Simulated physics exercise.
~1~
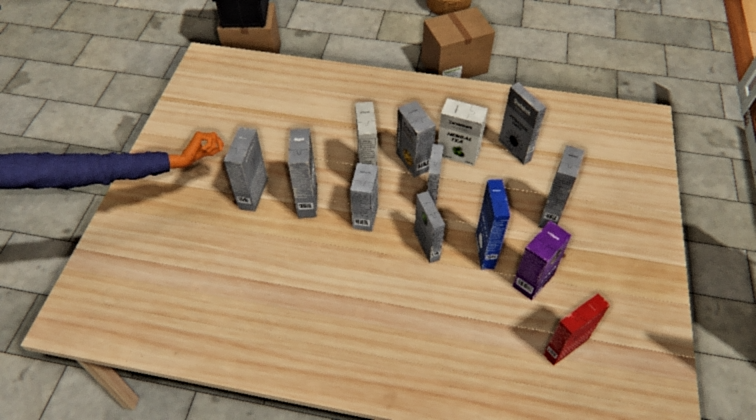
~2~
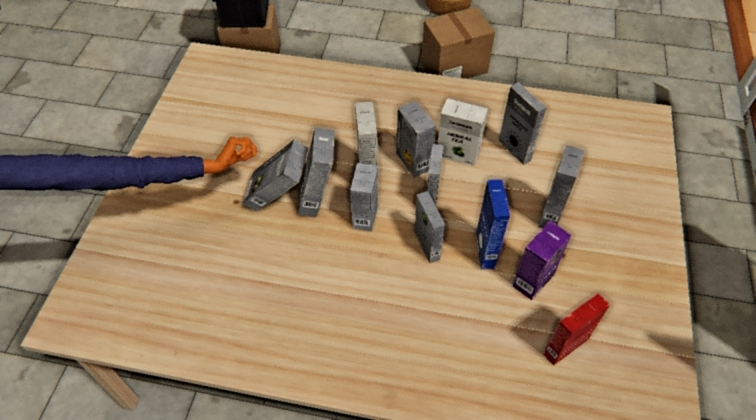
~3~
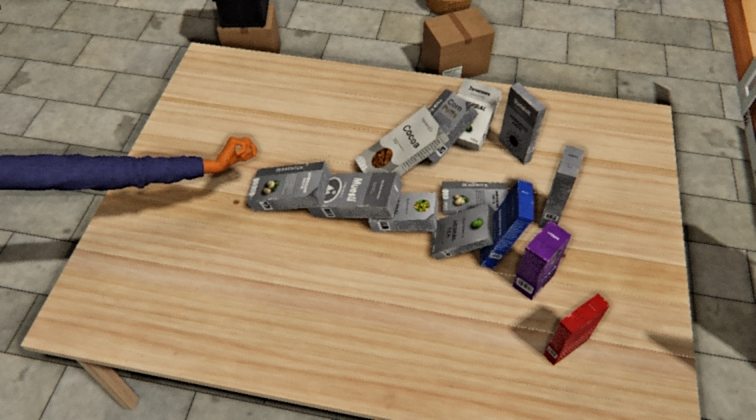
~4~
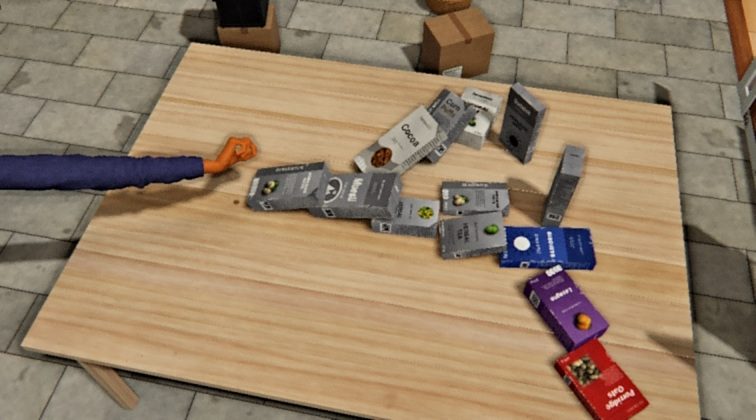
A hand tips a gray box, toppling most others, including blue, purple and red.
